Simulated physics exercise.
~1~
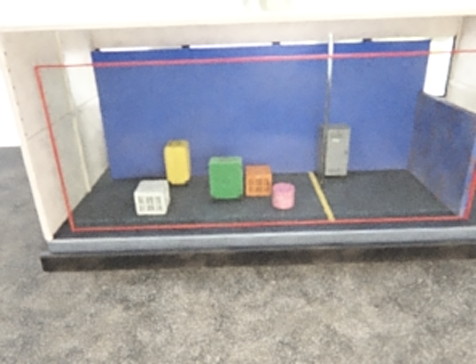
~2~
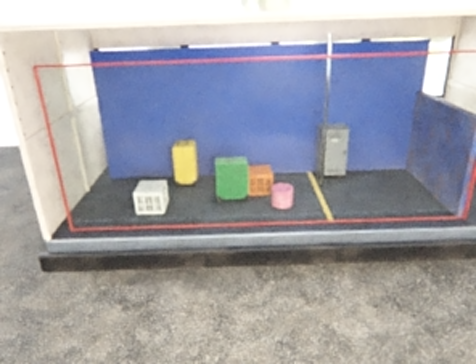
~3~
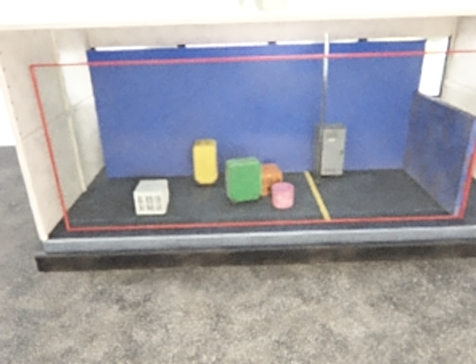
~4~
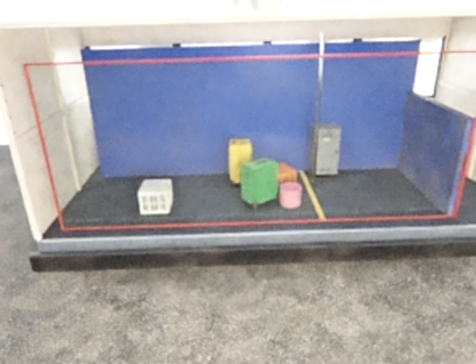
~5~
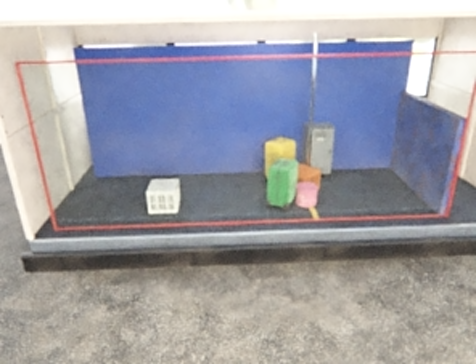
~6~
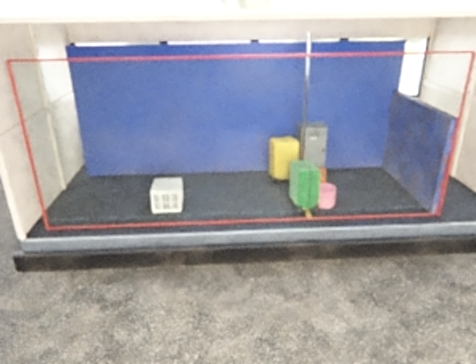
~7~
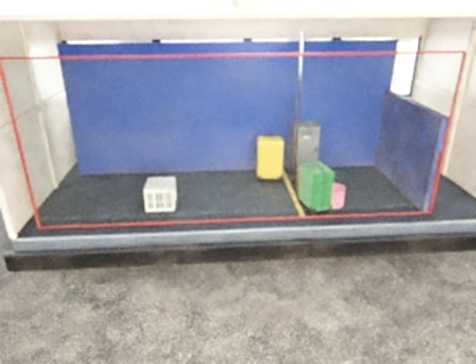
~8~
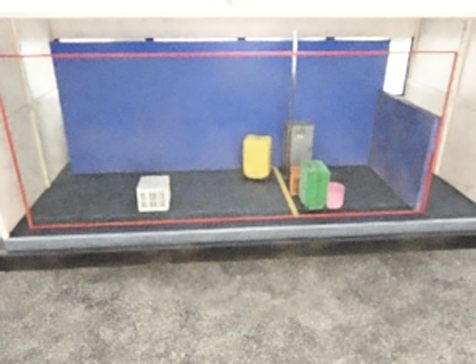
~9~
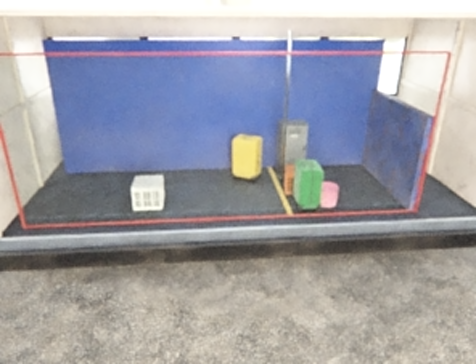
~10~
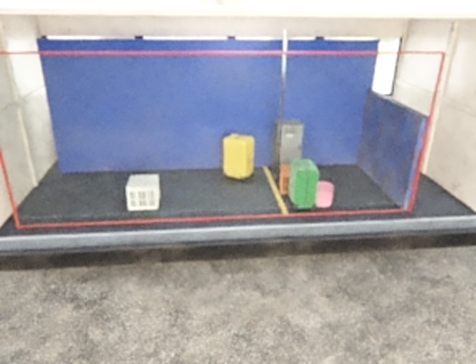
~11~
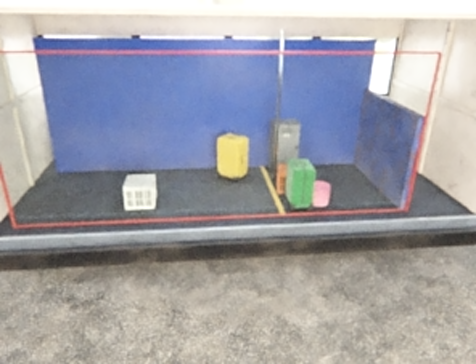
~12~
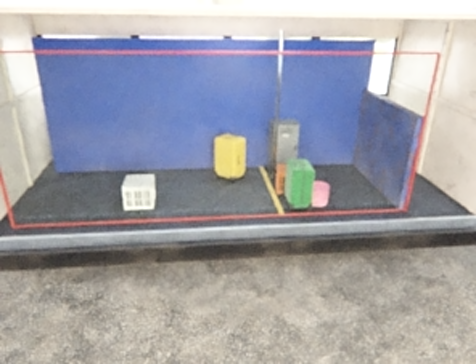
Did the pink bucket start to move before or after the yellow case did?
The pink bucket started to move after the yellow case, which was already sliding right while the bucket still stood in place.
